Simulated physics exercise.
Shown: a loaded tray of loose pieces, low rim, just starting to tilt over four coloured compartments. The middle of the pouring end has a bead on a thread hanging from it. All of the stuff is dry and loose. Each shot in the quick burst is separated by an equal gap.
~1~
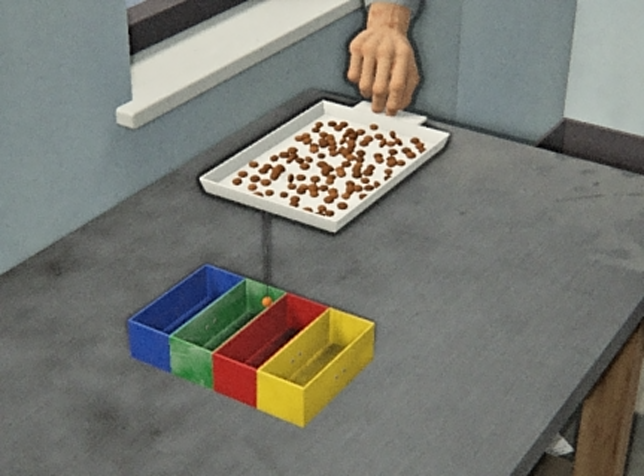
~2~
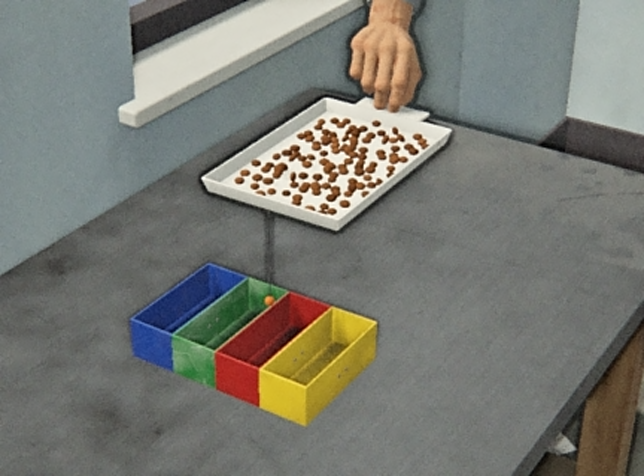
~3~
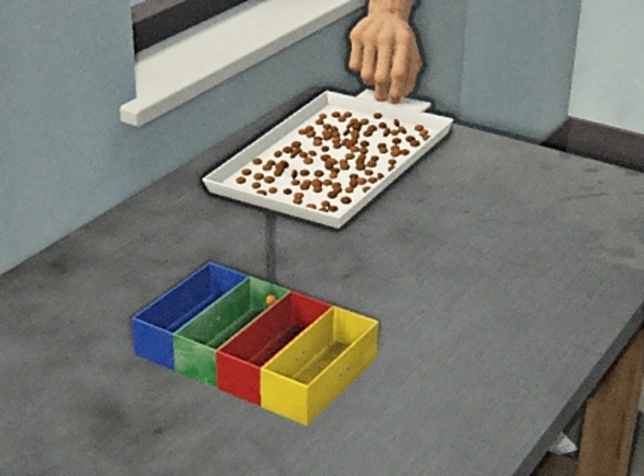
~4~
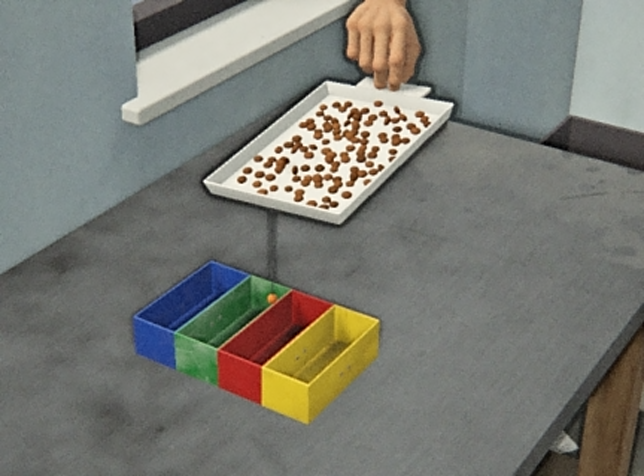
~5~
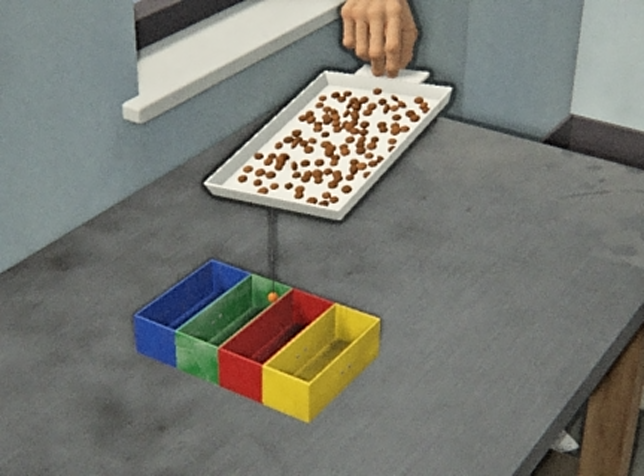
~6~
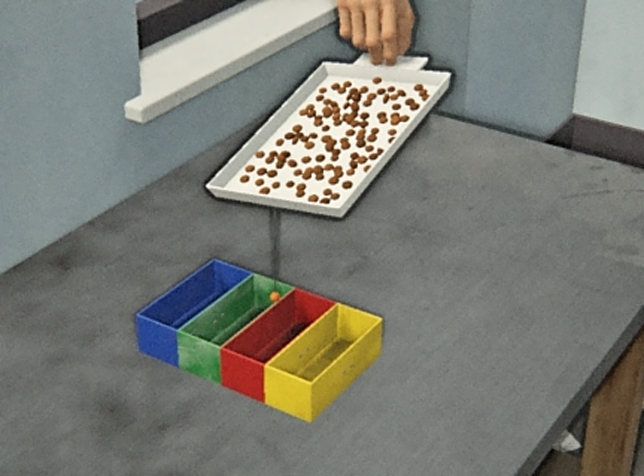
In this clip, a hand holds a white tray of brown kibble above blue, green, red and yellow compartments on a grey table, then gradually raises the tray's far end, tilting it slightly toward its lower left corner.
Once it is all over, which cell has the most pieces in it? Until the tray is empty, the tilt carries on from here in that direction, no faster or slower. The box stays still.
The blue cell.
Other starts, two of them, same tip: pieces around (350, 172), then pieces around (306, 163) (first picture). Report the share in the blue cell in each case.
70 % and 70 %.
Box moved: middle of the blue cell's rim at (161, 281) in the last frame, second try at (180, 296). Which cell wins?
Try one: The green cell; try two: The cell in blue.
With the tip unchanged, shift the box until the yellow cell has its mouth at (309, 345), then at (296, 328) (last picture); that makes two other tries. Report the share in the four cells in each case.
100 per cent, then 100 per cent.
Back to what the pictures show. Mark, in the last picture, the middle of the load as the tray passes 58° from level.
In the last view, the load is centred close to (244, 178).
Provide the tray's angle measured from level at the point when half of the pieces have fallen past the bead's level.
It sits at roughly 85°.
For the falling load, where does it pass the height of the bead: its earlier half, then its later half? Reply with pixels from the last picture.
I'd place the first part at (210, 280) and the rest at (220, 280).
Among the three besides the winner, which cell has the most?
That's green.
Soon after the last picture, tray tipped steeply; nearly all on the tray; a small part falling or outside the box.
A little later, tray tipped right over; about a quarter on the tray; about half in the blue cell; a small part in the green cell; about a quarter falling or outside the box.
Later still, tray tipped past a quarter turn; most in the blue cell; about a quarter in the green cell; a stray few falling or outside the box.
At rest, tray tipped past a quarter turn; most in the blue cell; about a quarter in the green cell; none in the yellow cell; none in the red cell; a stray few outside the box.
